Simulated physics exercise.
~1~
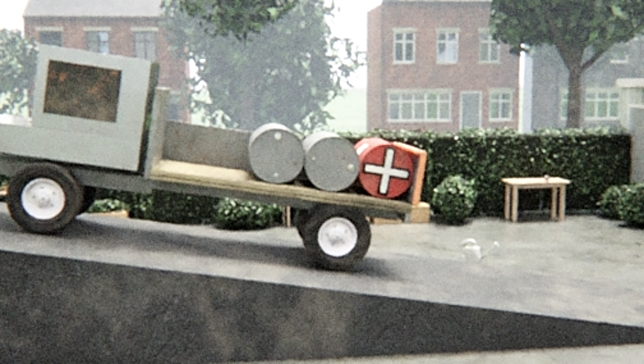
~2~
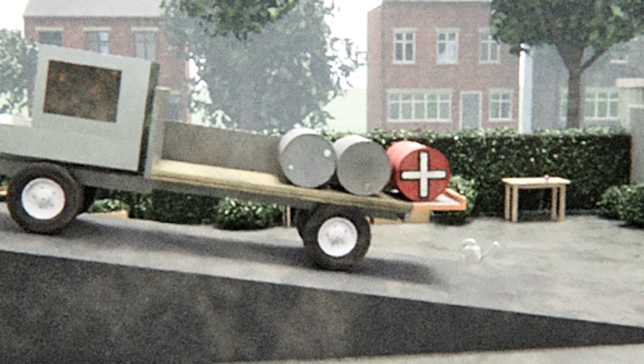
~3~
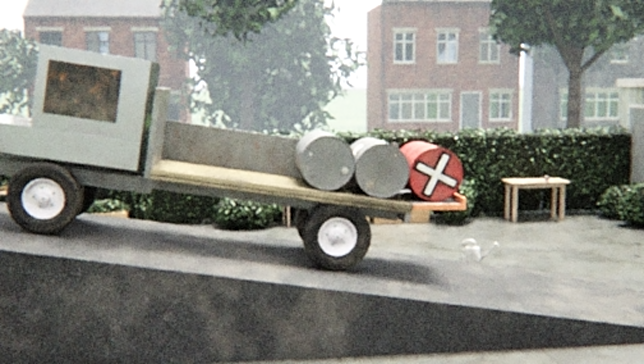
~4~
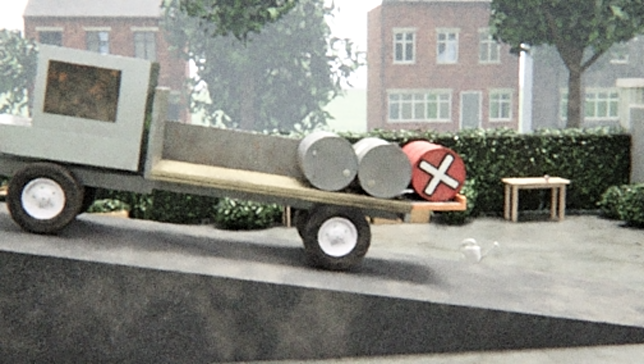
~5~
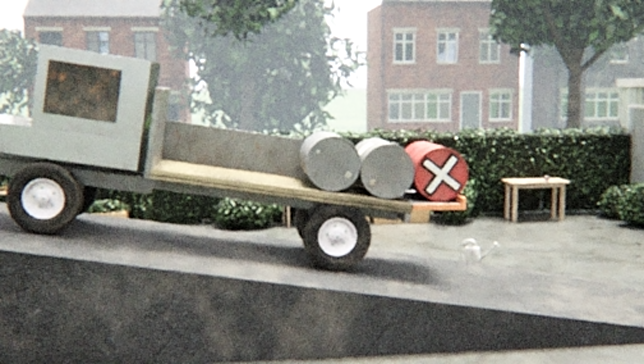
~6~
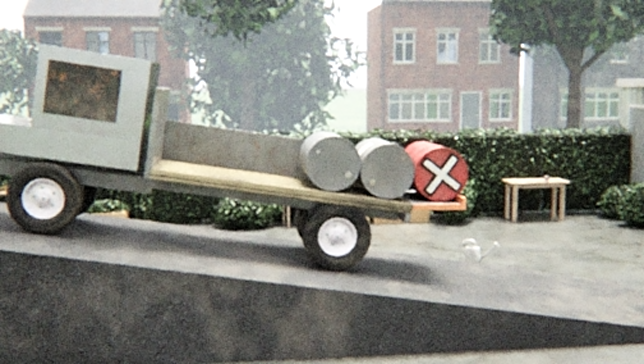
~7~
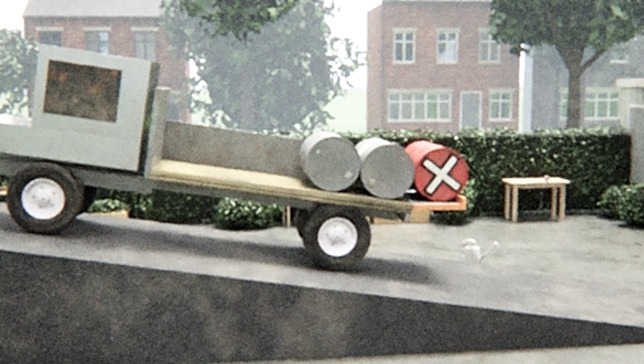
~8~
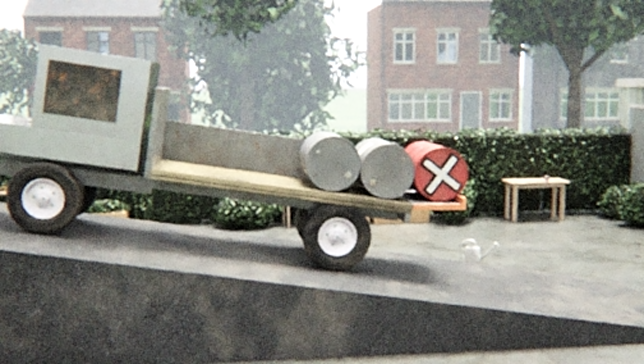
A pick-up's tailgate drops and three drums roll right, the red one stopping on the gate.
